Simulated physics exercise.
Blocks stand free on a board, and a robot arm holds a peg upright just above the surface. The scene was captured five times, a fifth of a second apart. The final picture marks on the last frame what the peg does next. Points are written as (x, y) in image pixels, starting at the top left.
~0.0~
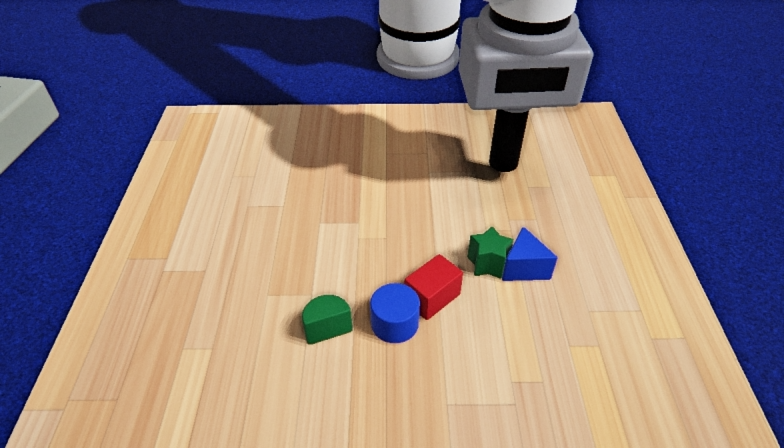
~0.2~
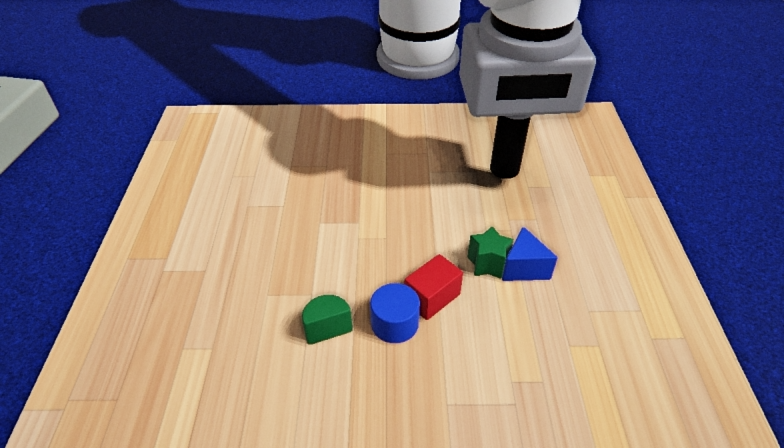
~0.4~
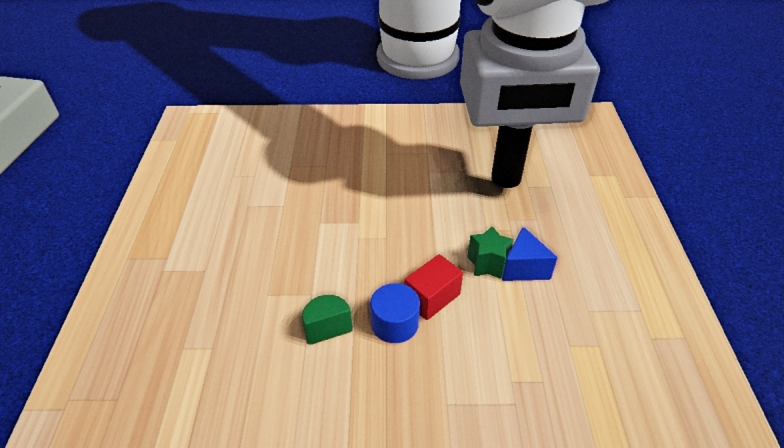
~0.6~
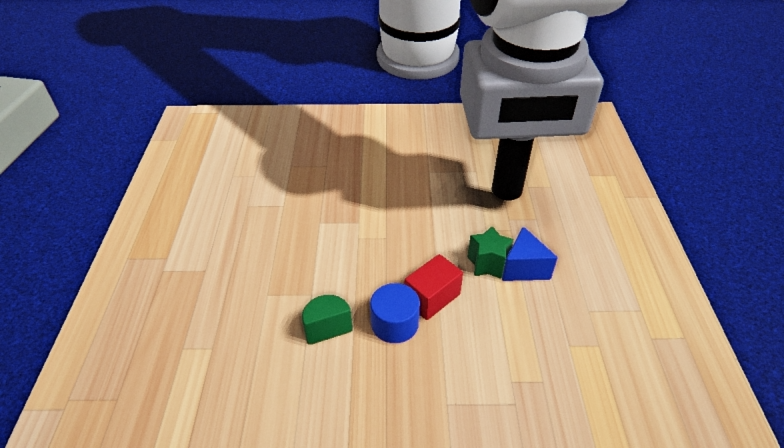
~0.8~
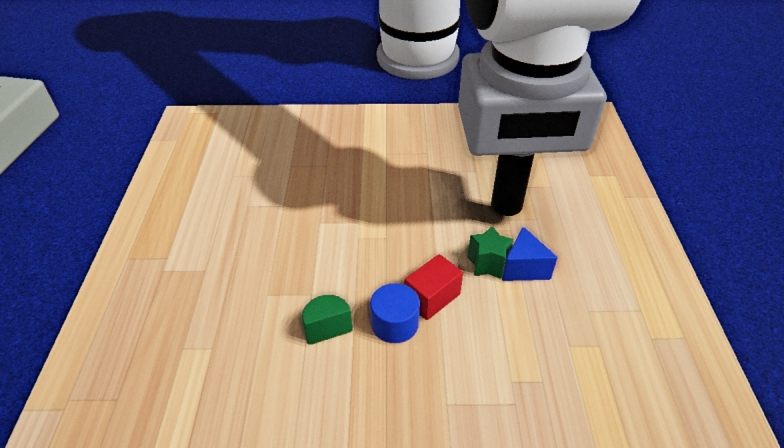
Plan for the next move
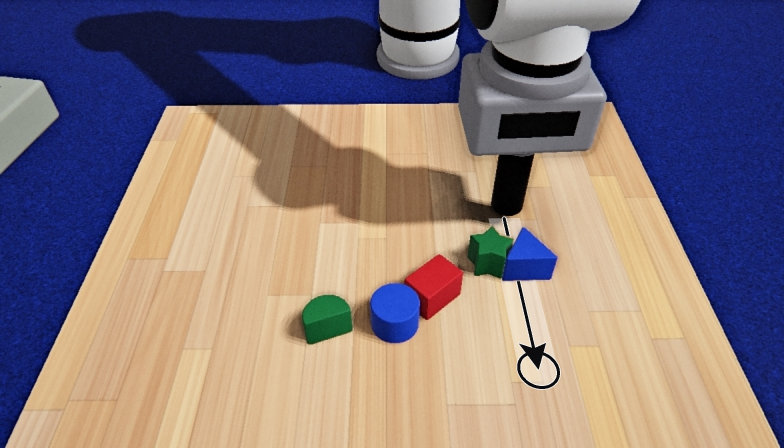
On a wooden board, a robot arm moves its black peg nearer the still blocks.
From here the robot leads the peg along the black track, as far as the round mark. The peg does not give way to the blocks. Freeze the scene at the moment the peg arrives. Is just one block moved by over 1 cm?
That would be a no.
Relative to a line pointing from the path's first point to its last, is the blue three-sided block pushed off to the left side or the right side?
Taking start-to-end as forward, the block's sideways shift goes to the left.
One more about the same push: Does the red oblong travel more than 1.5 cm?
I believe not.
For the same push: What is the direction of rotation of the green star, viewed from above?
The block turns clockwise.
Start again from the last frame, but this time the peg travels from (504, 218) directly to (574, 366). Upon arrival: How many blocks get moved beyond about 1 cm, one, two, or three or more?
Number moved: 1.
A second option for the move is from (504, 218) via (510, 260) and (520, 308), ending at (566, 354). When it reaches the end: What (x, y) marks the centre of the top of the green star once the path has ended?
By then it is at (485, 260).
Path on the board, straight from (504, 218) to (538, 370).
The first path, step by step. One third of the way, peg (517, 249); green star (490, 248), turned 25° clockwise; blue three-sided block (540, 263), turned 25° clockwise.
Two thirds of the way, peg (529, 300); green star (489, 255), turned 55° clockwise; blue three-sided block (566, 308).
At the end, peg (543, 358); red oblong in place; green star (489, 255), turned 55° clockwise; blue three-sided block (577, 322), turned 30° anticlockwise.
